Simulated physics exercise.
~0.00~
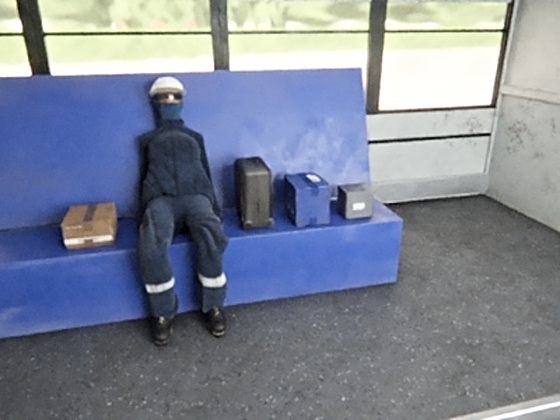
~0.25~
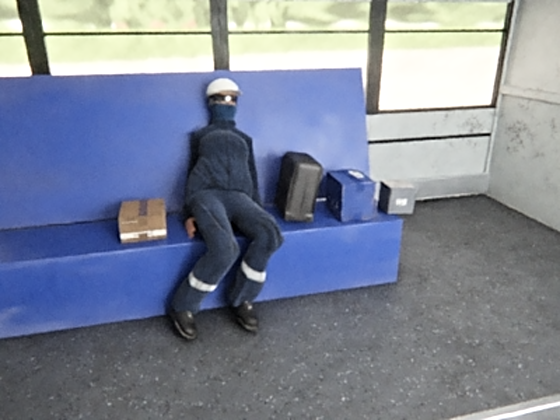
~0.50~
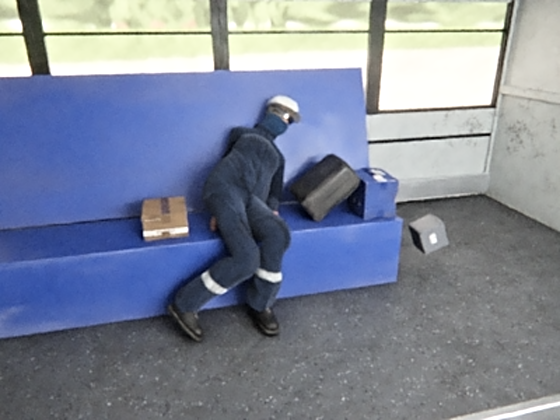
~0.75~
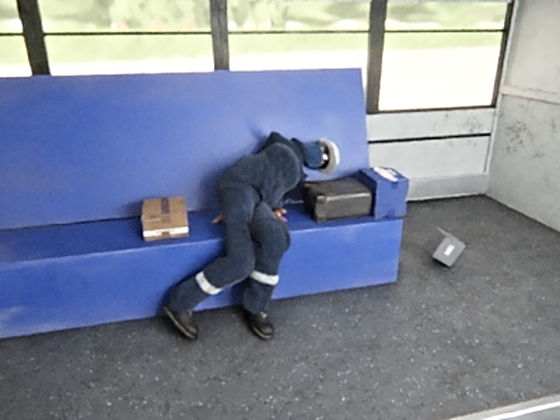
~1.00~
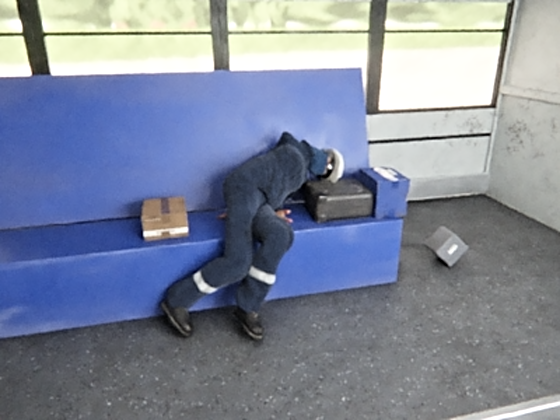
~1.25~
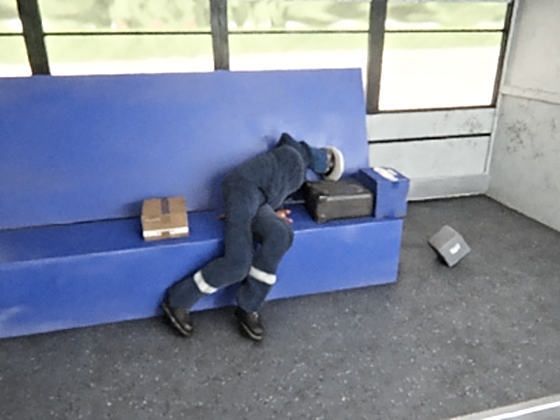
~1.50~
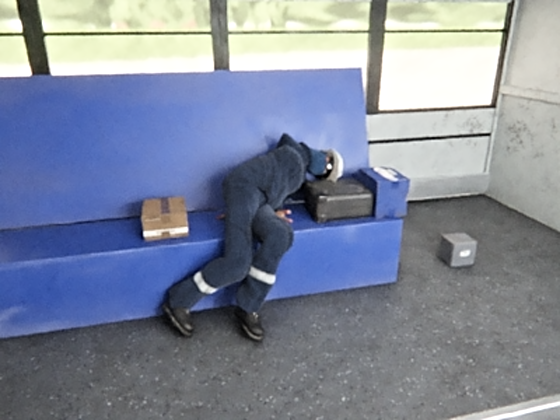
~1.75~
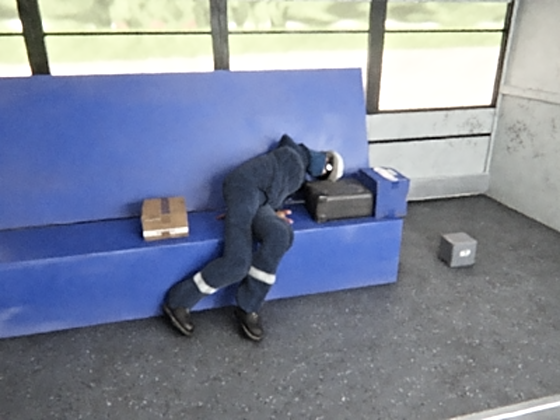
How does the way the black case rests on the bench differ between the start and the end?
At the start the black case stands upright on the bench, but by the end it is lying on its side.
A figure in dark blue clothes and a white cap sits on a long blue bench inside a vehicle, seen from across the floor and slightly above. A brown carton rests to the left, with an upright black case, a blue bag and a small grey box to the right. All of them slide right along the seat, and the grey box drops off the end and tumbles across the dark floor. The black case tips onto its side against the blue bag as the figure topples right. Finally, the figure lies slumped with its head by the case, hips still on the seat, while the grey box rests on the floor and the other luggage stays aboard.
